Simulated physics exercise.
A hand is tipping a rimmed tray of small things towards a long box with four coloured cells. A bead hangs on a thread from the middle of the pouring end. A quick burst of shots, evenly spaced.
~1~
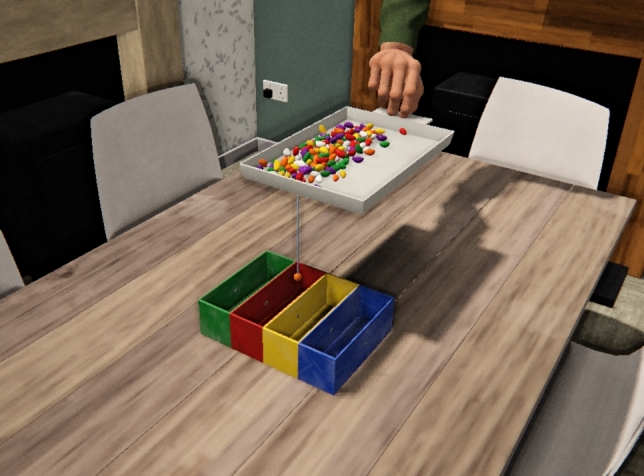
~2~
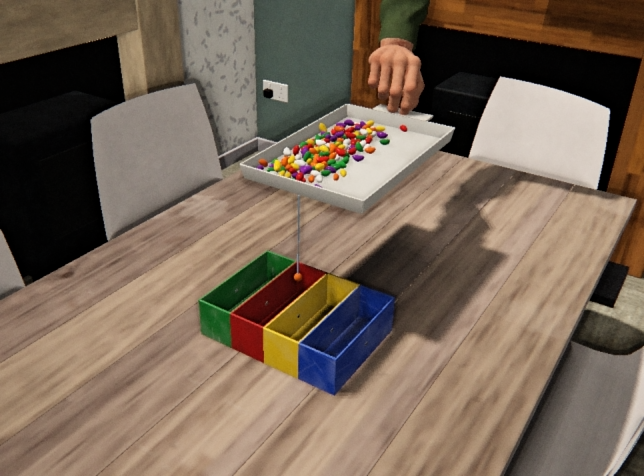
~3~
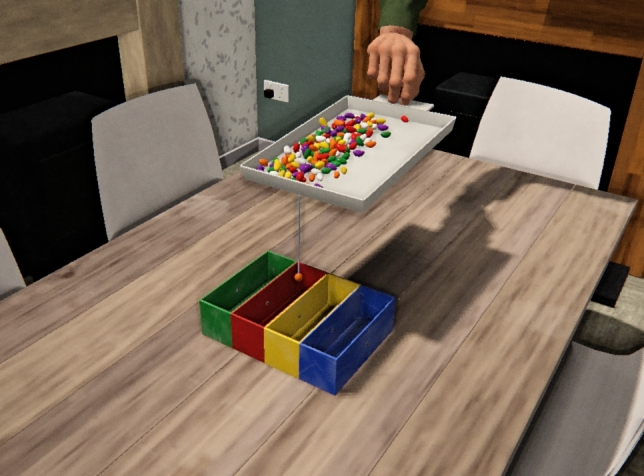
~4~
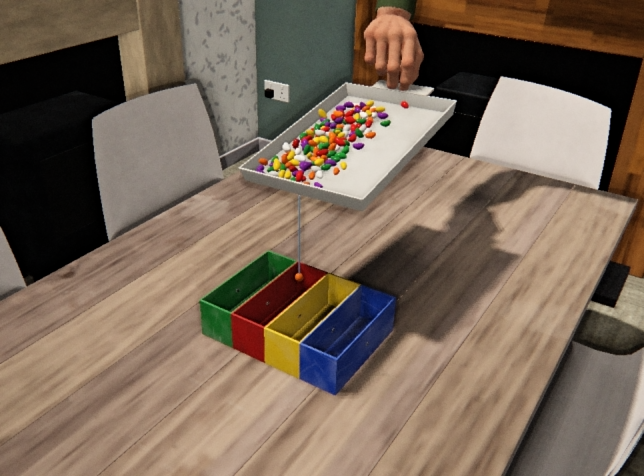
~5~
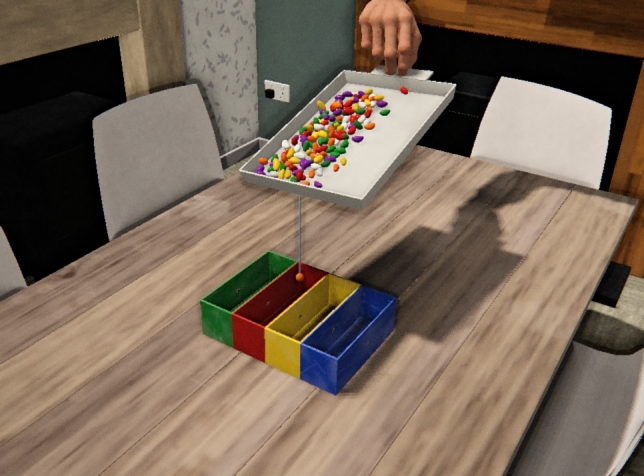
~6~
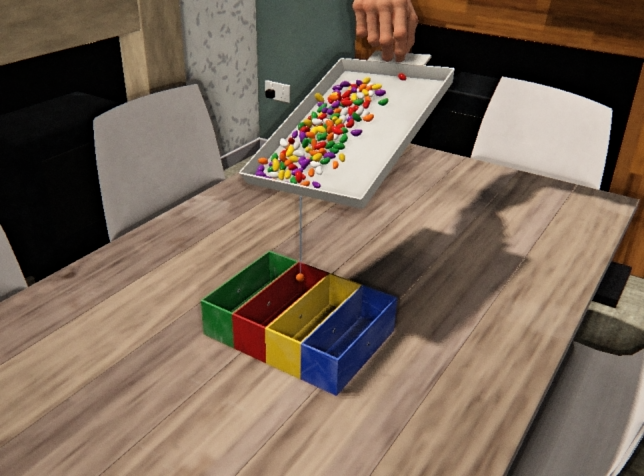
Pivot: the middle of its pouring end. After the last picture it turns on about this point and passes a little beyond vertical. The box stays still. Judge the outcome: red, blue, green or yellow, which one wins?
The green compartment wins.
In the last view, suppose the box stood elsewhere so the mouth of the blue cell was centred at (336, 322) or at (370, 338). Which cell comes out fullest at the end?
The first try: That green cell. The second: The green cell.
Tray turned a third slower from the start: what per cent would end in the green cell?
I'd say 40 percent or thereabouts.
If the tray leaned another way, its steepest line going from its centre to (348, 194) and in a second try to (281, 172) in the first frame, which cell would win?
First aim: Blue. Second aim: That green cell.
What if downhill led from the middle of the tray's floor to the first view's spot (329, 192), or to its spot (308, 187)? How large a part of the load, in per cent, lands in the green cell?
The first gives 10 %, the second 30 %.
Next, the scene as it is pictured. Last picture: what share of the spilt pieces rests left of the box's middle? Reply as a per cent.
Some 100 %.
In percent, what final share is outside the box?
My guess is about 20 percent.
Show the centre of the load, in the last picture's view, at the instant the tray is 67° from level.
I'd put the middle close to (282, 148).
Just after the last frame, tray tipped steeply; every one on the tray.
A moment on, tray tipped past a quarter turn; roughly a quarter on the tray; roughly a quarter in the green cell; about a tenth in the red cell; just a few in the yellow cell; roughly half falling or outside the box.
Further on, tray tipped past a quarter turn; roughly half in the green cell; roughly a quarter in the red cell; about a tenth in the yellow cell; roughly a quarter falling or outside the box.
When it is over, tray tipped past a quarter turn; roughly half in the green cell; roughly a quarter in the red cell; about a tenth in the yellow cell; not one in the blue cell; roughly a quarter outside the box.
